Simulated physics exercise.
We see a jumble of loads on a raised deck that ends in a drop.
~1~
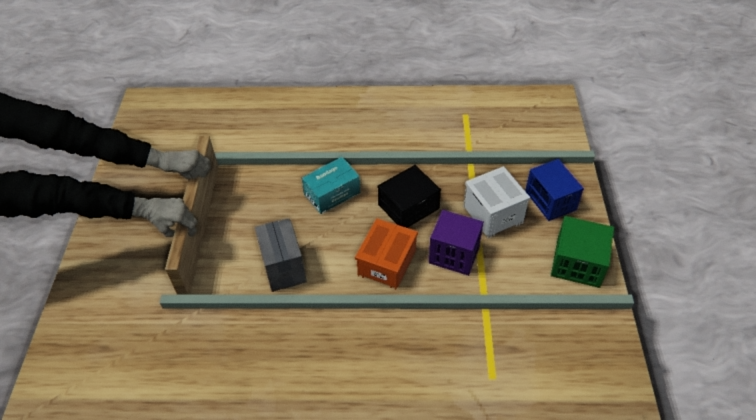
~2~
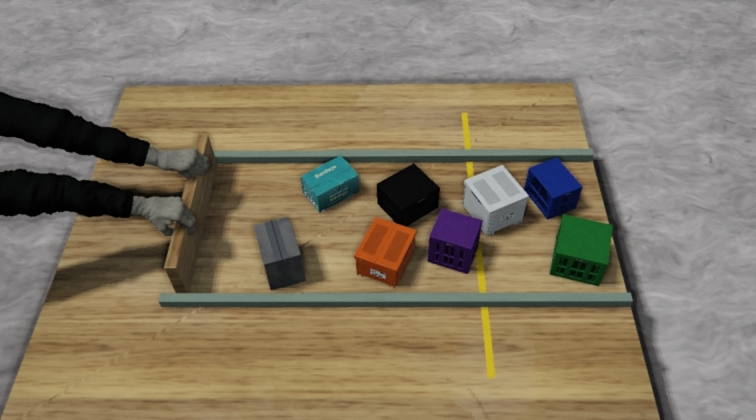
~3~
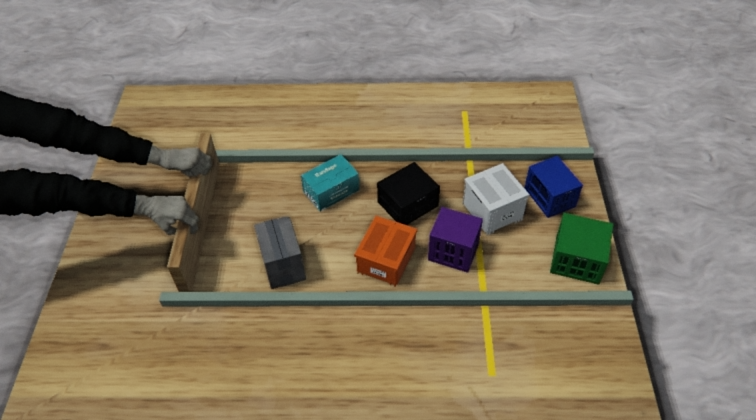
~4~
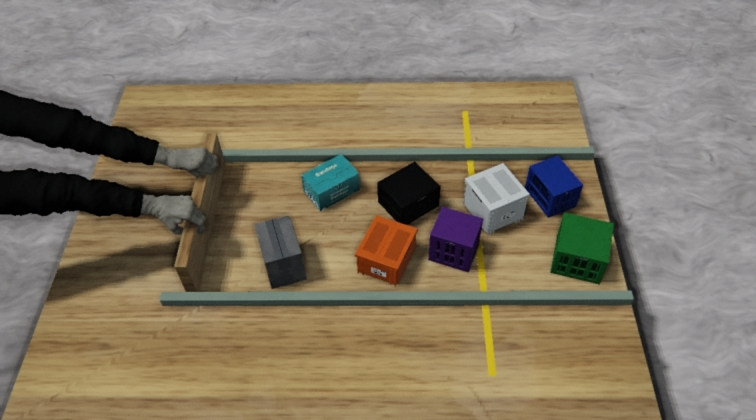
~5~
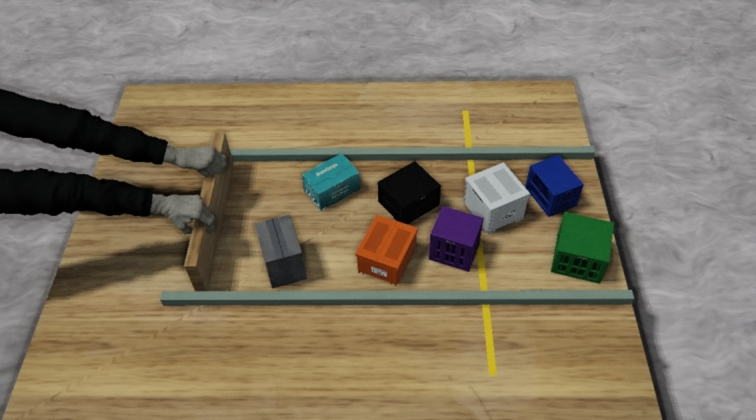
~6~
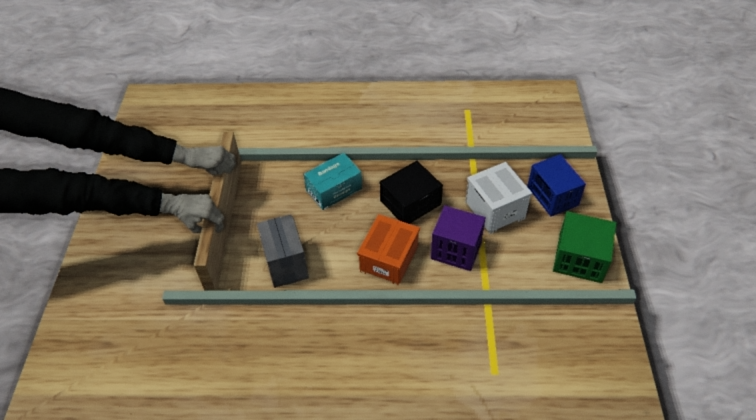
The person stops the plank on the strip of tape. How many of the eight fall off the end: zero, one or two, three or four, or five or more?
Outcome: The number that fall off is one or two.
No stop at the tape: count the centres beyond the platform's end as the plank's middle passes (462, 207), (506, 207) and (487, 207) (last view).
Past the end: 0, 2 and 1.
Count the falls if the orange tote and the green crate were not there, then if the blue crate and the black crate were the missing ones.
It would be 0 and 1.
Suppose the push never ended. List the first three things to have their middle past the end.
The order is the green crate, the blue crate, the purple crate.
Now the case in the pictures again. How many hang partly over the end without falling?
The number is 1.
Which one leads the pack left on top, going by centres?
The blue crate.
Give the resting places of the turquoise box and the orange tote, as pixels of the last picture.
About (505, 172), and the other about (543, 247).
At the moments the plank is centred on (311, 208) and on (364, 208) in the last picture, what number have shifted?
At the one place 2, at the other 5.
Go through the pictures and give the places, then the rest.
The first picture shows green crate (582, 252); blue crate (554, 190); white tote (495, 203); plank (195, 212); tape (477, 227).
The second picture shows blue crate (552, 188); grey parcel (280, 254).
The third picture shows white tote (494, 200); turquoise box (331, 183).
The fourth picture shows green crate (582, 248); plank (203, 210).
The fifth picture shows blue crate (554, 186); orange tote (387, 250).
The sixth picture shows green crate (584, 247); blue crate (556, 185); white tote (497, 198); plank (220, 209); tape (479, 222).
Soon after, none off yet; green crate at rest near (584, 247); blue crate at rest near (556, 185); white tote at rest near (497, 198).
After that, none off yet; green crate moving near (590, 247); blue crate displaced a little near (570, 183); white tote displaced about its own width near (538, 195).
In the end, the number that fall off is one or two; gone, green crate.
